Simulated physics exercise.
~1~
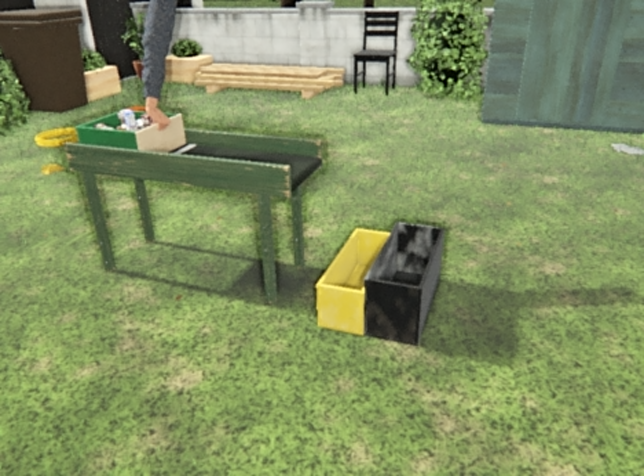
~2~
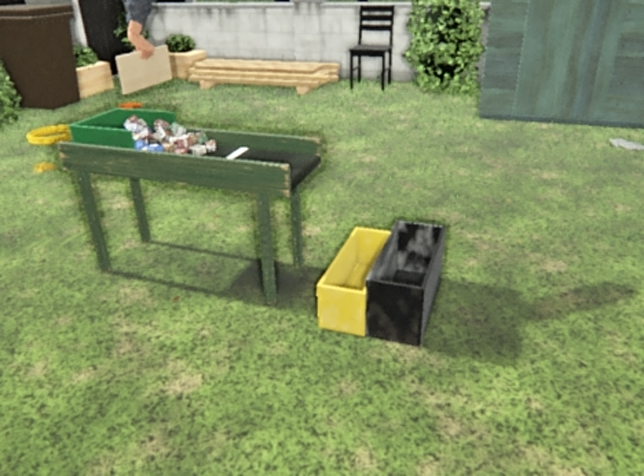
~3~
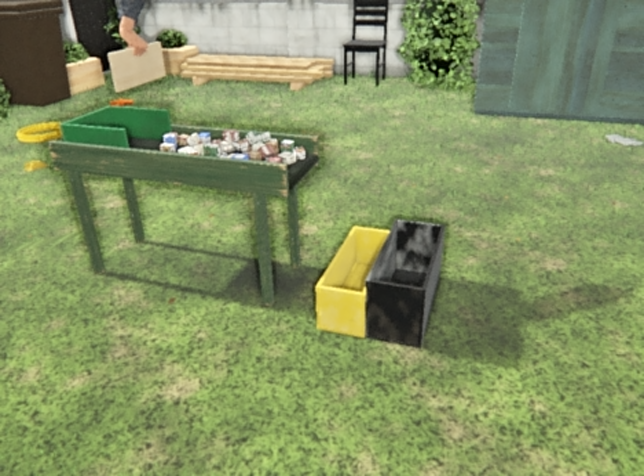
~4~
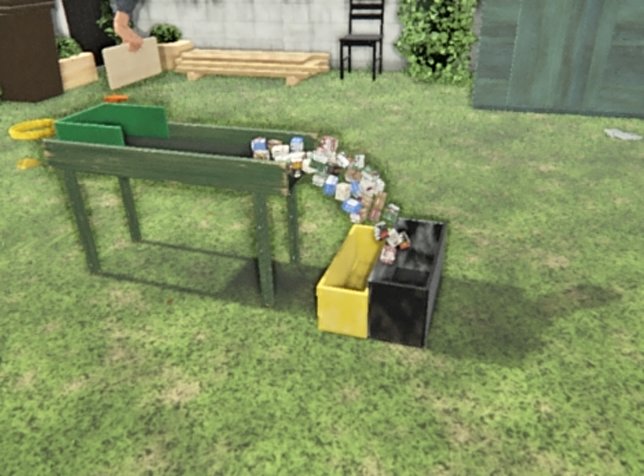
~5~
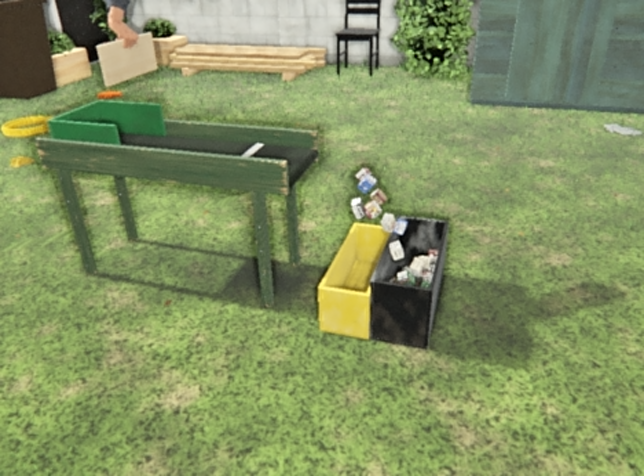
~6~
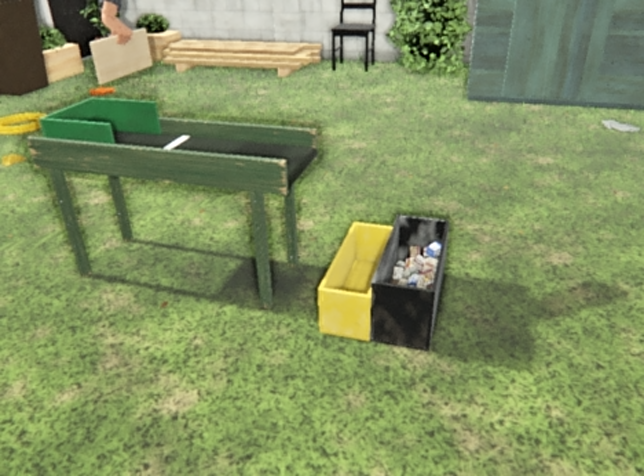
Small cartons riding a green conveyor after a hand lifts the gate, then spilling past a yellow box into a black tote.
